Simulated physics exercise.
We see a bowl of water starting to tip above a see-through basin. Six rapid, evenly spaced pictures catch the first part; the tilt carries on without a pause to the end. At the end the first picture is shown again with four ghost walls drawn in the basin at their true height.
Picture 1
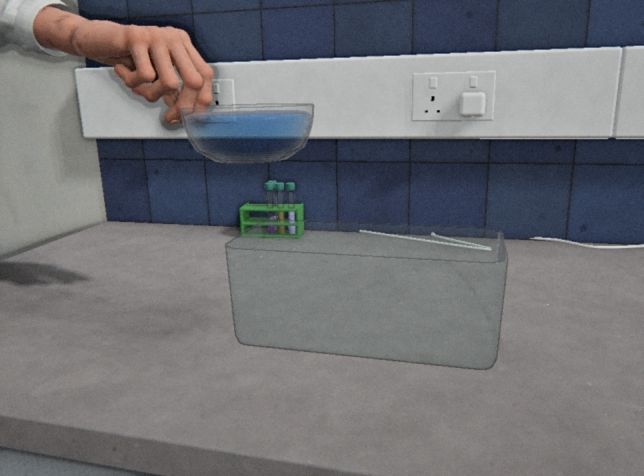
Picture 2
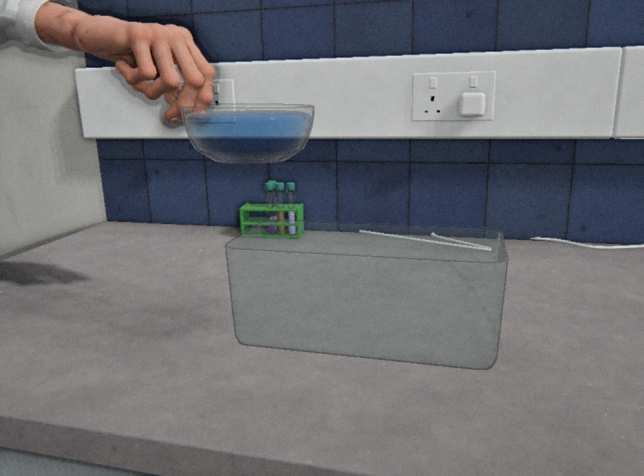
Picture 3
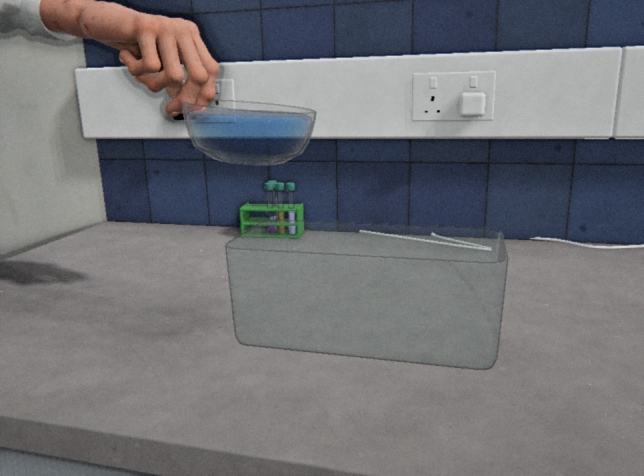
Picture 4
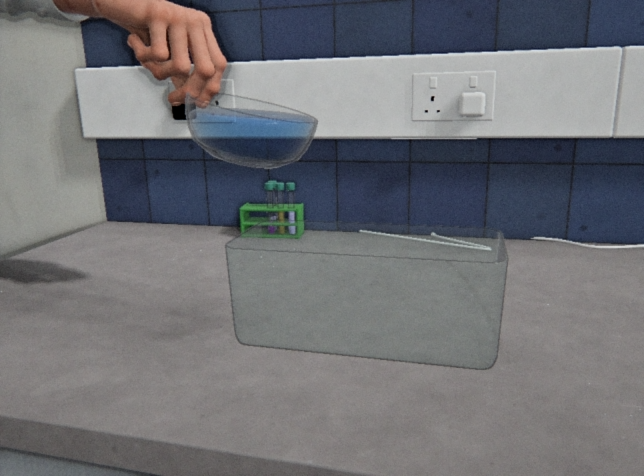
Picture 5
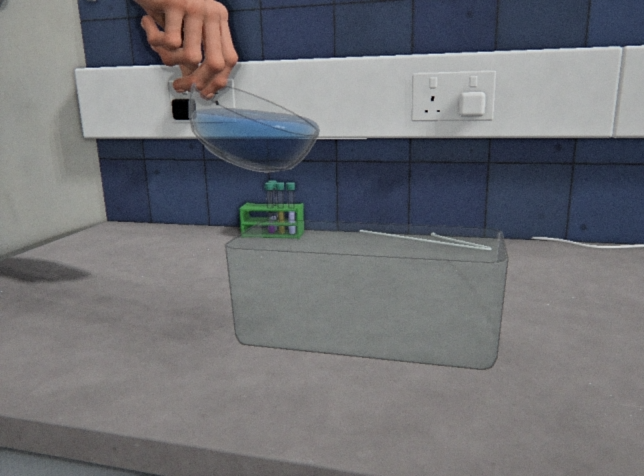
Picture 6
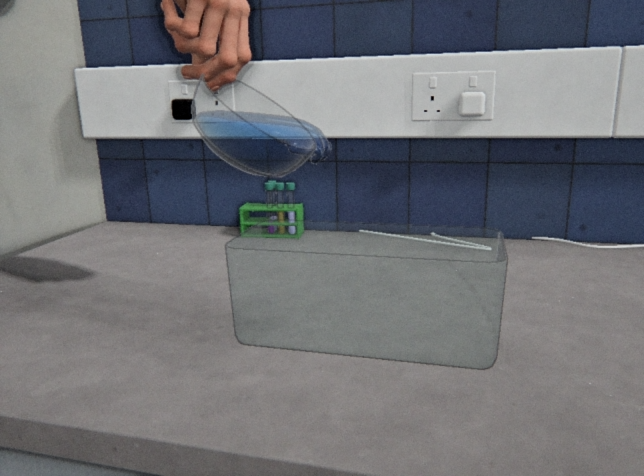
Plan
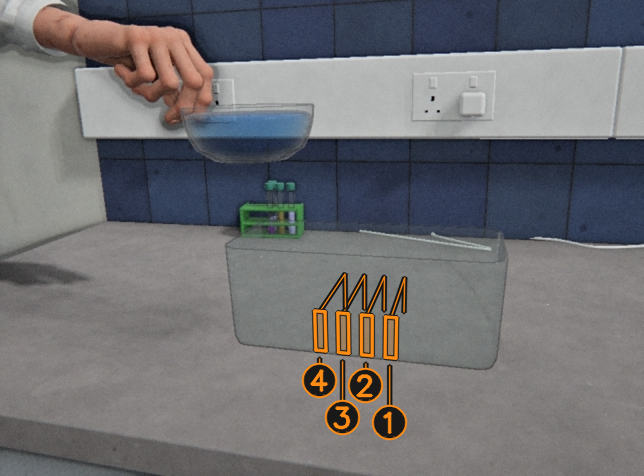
On a grey counter against blue tiles, a hand holds a clear bowl of blue water level above a see-through basin, near a green rack of tubes. The hand rises and moves right, tilting the bowl steadily down to the right, until water just slips over its lowered lip.
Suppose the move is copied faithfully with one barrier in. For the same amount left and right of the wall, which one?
Best: 3.
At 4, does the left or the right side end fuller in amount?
The right side.
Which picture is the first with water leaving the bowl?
Picture 5.
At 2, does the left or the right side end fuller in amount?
The left one.
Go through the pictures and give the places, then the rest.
In the first picture, upright, lip at (309, 104); basin from (237, 340) to (497, 367); nothing has left yet.
In the second picture, upright, lip at (309, 106); nothing has left yet.
In the third picture, tipped about 6°, lip at (311, 112); nothing has left yet.
In the fourth picture, tipped about 14°, lip at (313, 121); nothing has left yet.
In the fifth picture, tipped about 25°, lip at (314, 134); water is over the lip, down to (314, 134).
In the sixth picture, tipped about 36°, lip at (312, 148); water is over the lip, down to (316, 161).
On the marked copy, 1 at (389, 366); 2 at (365, 363); 3 at (342, 361); 4 at (319, 358).
With 1, about 89 % ends left of the wall and 7 % right of it; 3 % is lost outside.
With 2, about 76 % ends left of the wall and 17 % right of it; 7 % is lost outside.
With 3, about 49 % ends left of the wall and 49 % right of it; 3 % is lost outside.
With 4, about 26 % ends left of the wall and 73 % right of it.
